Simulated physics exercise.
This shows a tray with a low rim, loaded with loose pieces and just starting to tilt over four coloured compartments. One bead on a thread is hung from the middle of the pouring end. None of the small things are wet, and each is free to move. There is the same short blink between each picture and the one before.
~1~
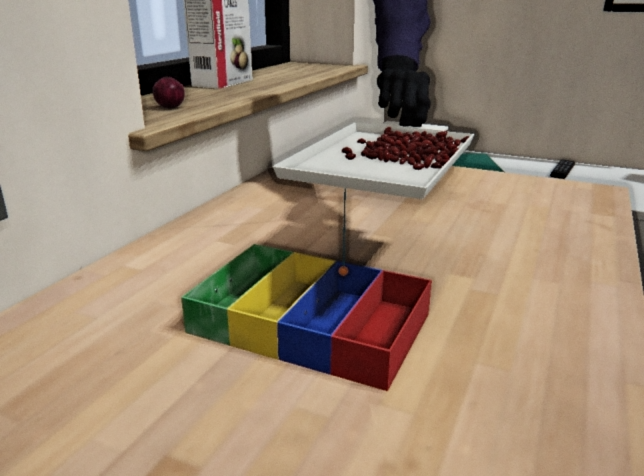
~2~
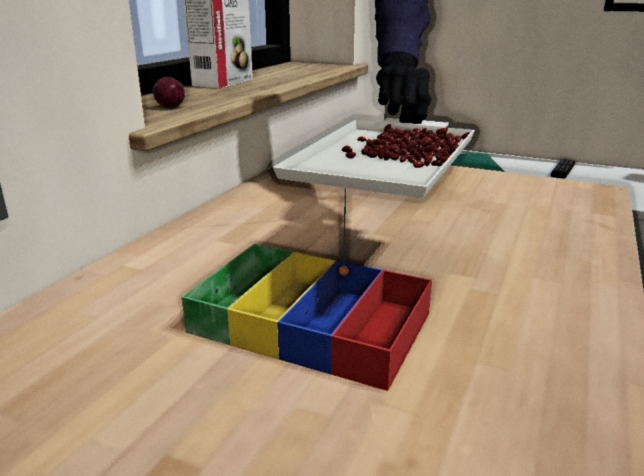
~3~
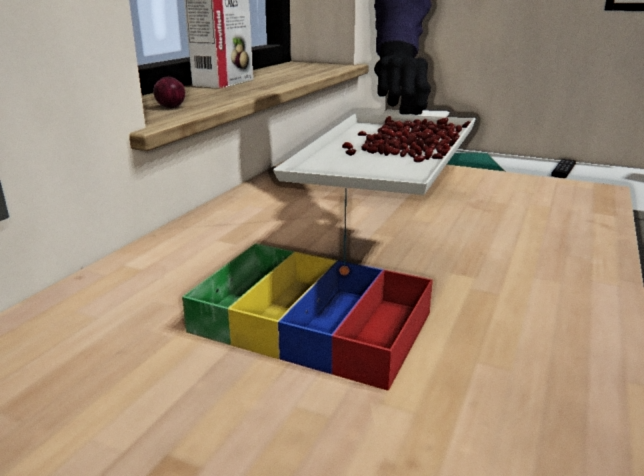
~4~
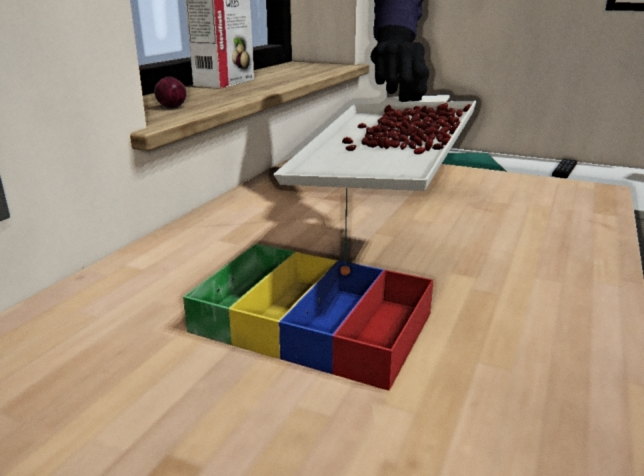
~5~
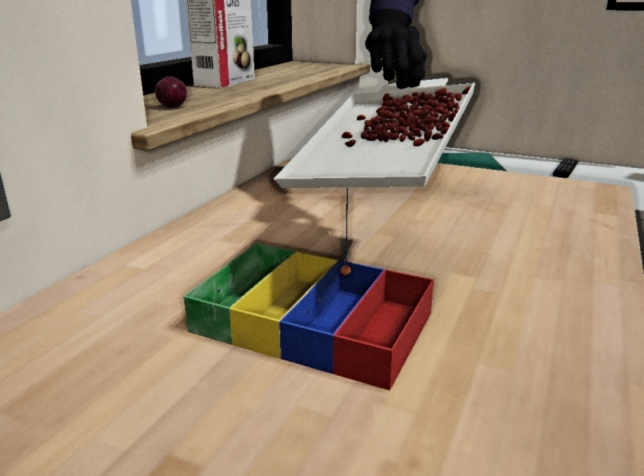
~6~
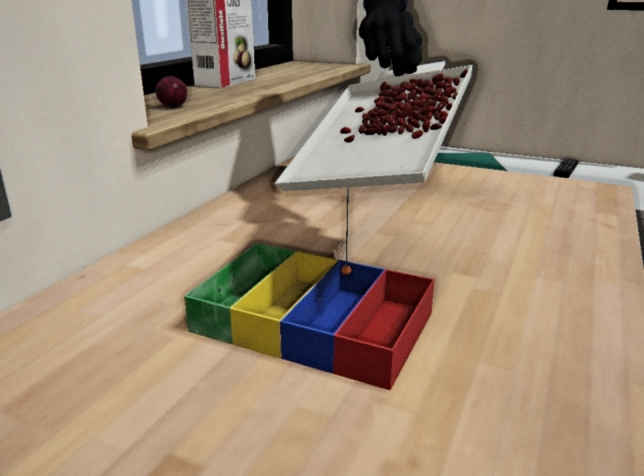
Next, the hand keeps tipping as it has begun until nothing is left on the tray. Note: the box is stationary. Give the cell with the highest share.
Highest share: The yellow cell.
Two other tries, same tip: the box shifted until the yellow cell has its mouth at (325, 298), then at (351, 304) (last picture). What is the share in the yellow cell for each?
The first gives 10 %, the second 0 %.
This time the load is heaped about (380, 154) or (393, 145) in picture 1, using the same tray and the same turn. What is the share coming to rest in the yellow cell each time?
Around 60 then around 70 per cent.
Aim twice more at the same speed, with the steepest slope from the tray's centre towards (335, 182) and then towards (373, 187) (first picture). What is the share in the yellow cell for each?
Lab note: Try 1 = 40 %, try 2 = 0 %.
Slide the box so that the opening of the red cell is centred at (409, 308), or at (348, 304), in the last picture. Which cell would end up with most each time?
You'd see the green cell win the first time and that yellow cell win the second.
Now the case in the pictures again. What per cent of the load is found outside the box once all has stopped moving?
About 0 %.
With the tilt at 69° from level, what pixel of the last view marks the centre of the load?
I'd put it at about (302, 179).
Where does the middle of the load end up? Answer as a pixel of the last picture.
(277, 309).
Soon after the last picture, tray tipped steeply; most on the tray; a stray few in the yellow cell; a stray few in the green cell; about a quarter falling or outside the box.
A little later, tray tipped past a quarter turn; a stray few on the tray; about half in the yellow cell; about a third in the green cell; a small part in the blue cell; a small part falling or outside the box.
Later still, tray tipped past a quarter turn; about two thirds in the yellow cell; about a third in the green cell; a small part in the blue cell; a small part falling or outside the box.
At rest, tray tipped past a quarter turn; about two thirds in the yellow cell; about a third in the green cell; a small part in the blue cell; none in the red cell; a small part outside the box.
